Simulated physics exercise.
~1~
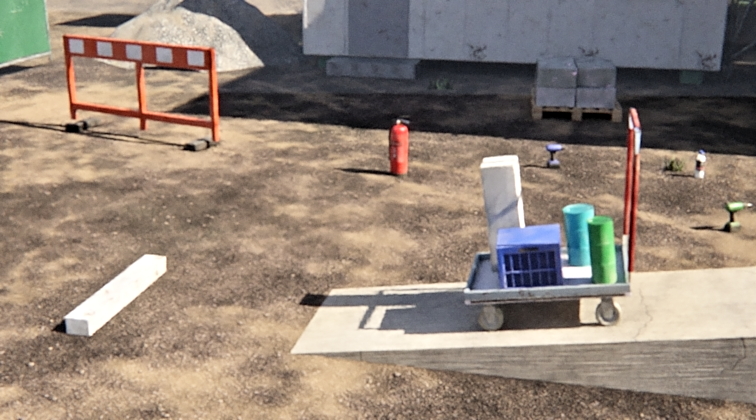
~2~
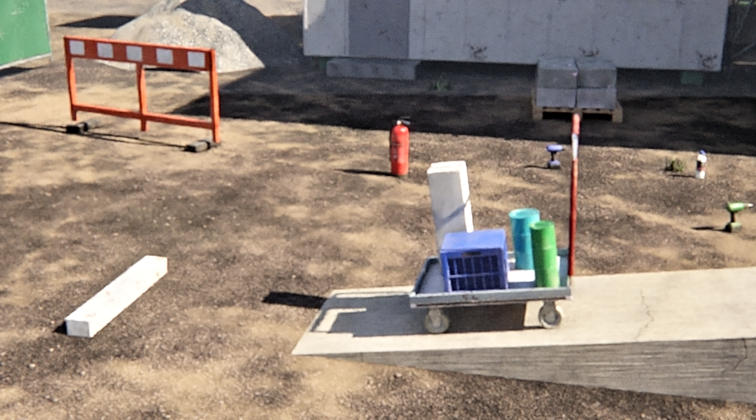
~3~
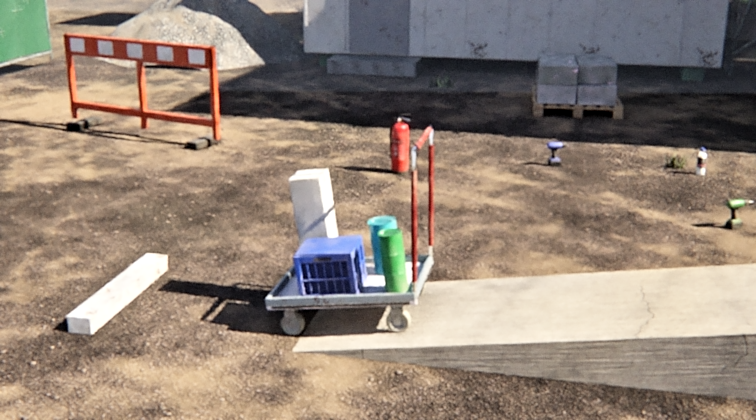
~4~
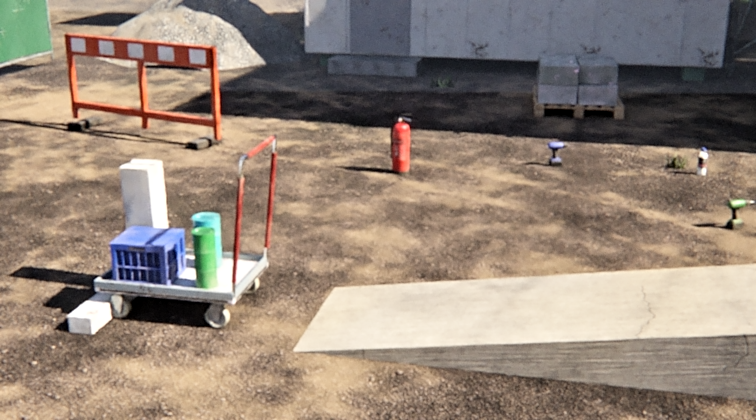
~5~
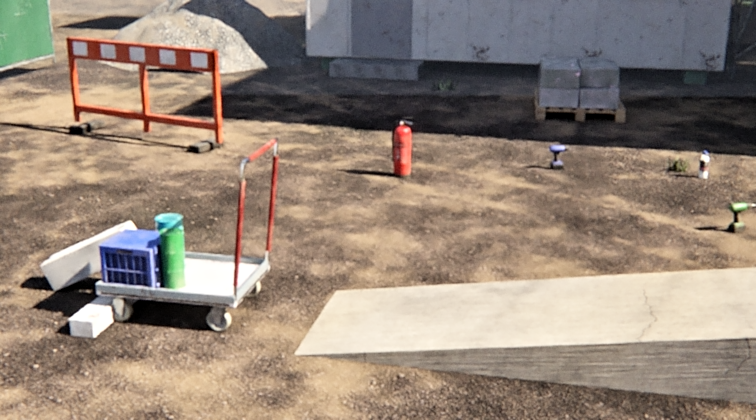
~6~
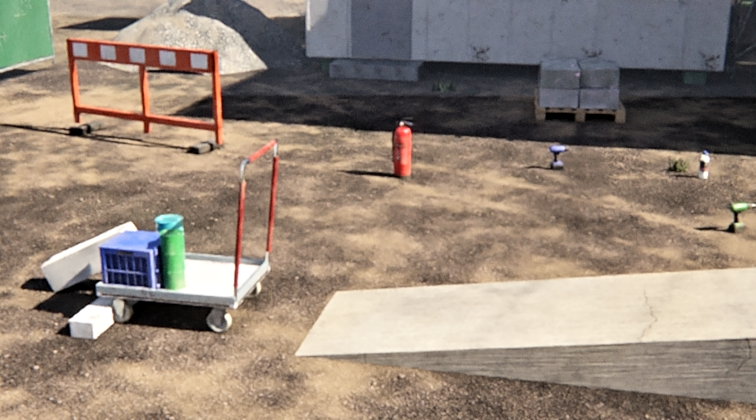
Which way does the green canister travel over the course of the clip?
The green canister travels to the left, riding on the trolley down the ramp and across the ground towards the kerb.
